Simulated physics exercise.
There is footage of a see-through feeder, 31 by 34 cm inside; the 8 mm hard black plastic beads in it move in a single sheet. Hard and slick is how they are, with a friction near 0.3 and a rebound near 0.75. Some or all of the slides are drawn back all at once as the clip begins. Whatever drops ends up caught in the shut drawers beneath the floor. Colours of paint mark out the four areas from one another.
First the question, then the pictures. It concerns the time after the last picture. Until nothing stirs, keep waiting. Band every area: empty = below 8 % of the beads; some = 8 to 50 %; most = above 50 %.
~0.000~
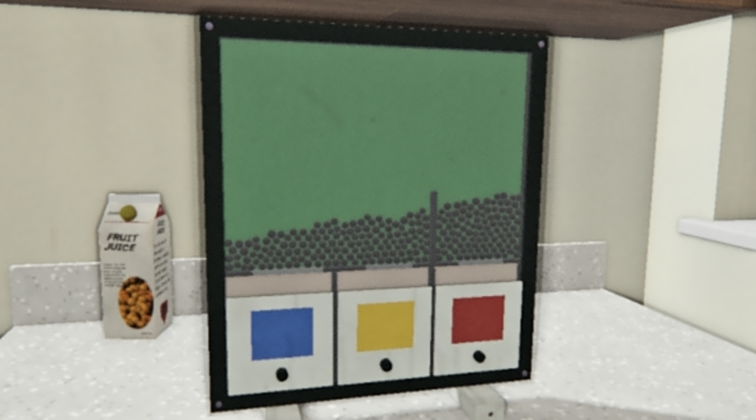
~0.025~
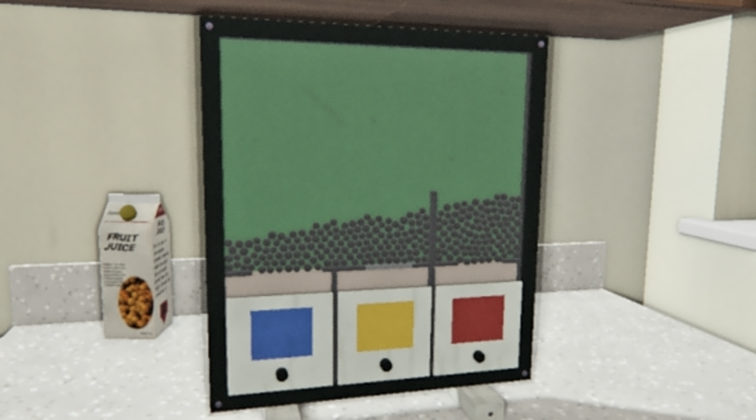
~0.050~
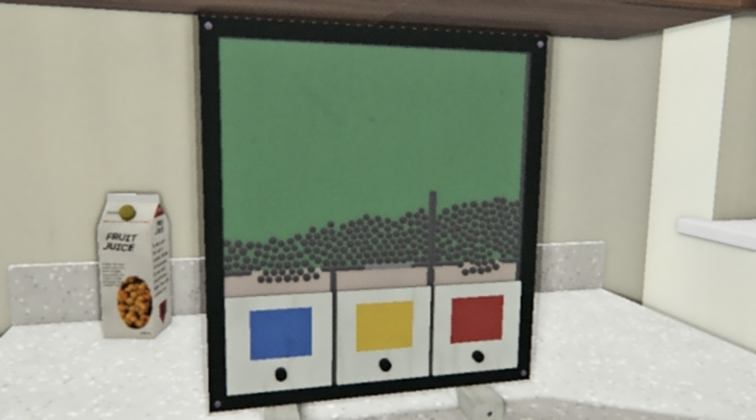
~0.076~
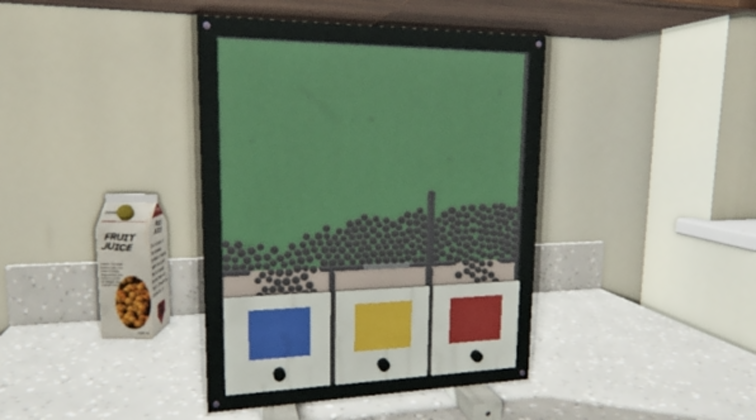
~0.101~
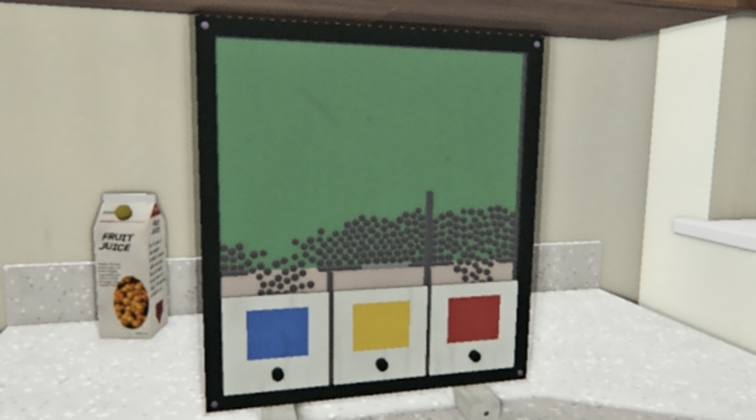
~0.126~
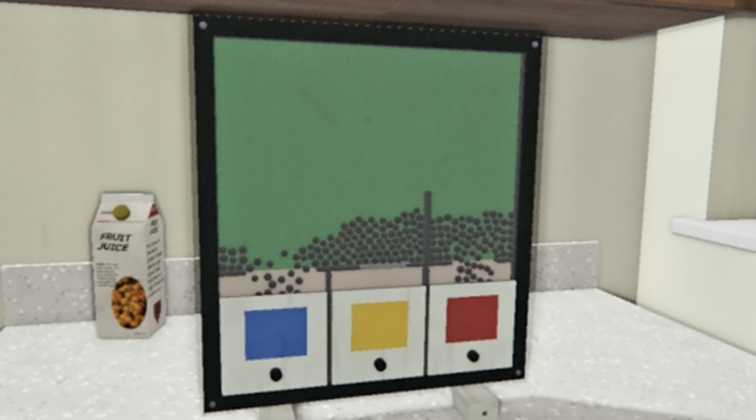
Red = some; blue = some; green = some; yellow = empty.
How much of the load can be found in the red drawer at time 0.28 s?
Around 30 percent of the load.
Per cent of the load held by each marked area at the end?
Red drawer 40, blue drawer 45, green store 15, yellow drawer 0.
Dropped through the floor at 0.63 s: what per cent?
Around 75 per cent.
After 0.28 s, 55 % are out; red 30 %, blue 25 %, green 45 %.
After 0.63 s, 75 % are out; red 40 %, blue 35 %, green 25 %.
After 1.33 s, 80 % are out; red 40 %, blue 40 %, green 20 %.
All still by 3.3 s, 85 % are out; red 40 %, blue 45 %, green 15 %, yellow 0 %.
